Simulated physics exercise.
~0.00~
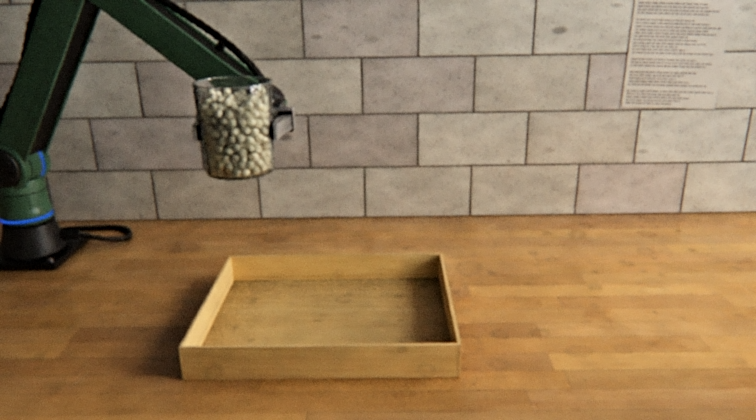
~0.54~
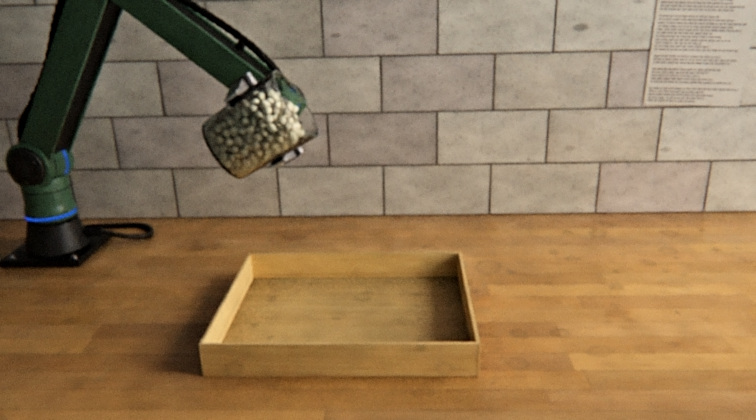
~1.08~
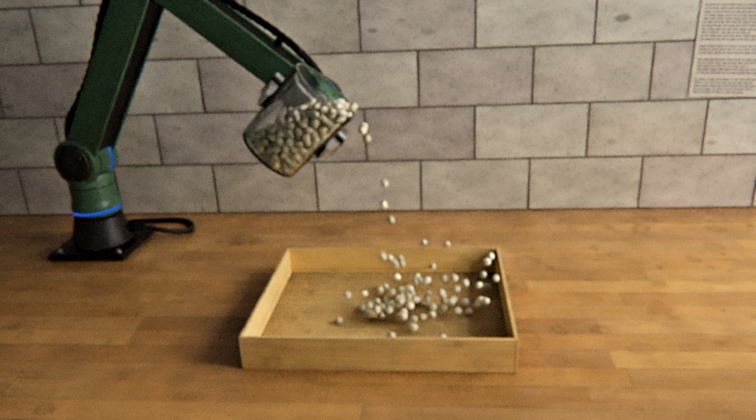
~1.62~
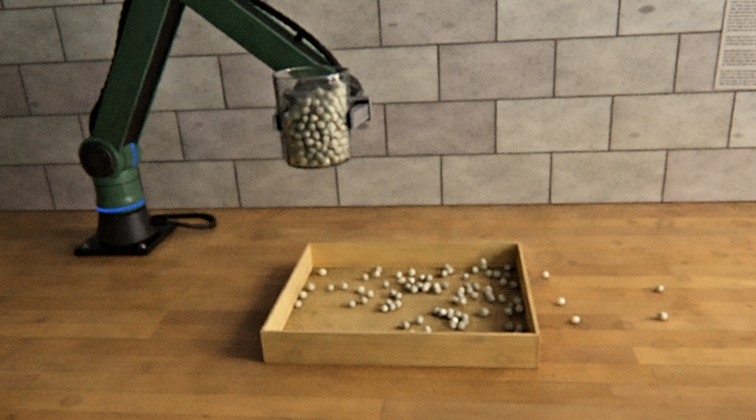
A green robot arm held a clear beaker of pale beads above a shallow wooden tray, tipped it to the right and poured some out, then turned it upright, leaving it still mostly full, with beads scattered in the tray and a few on the table.
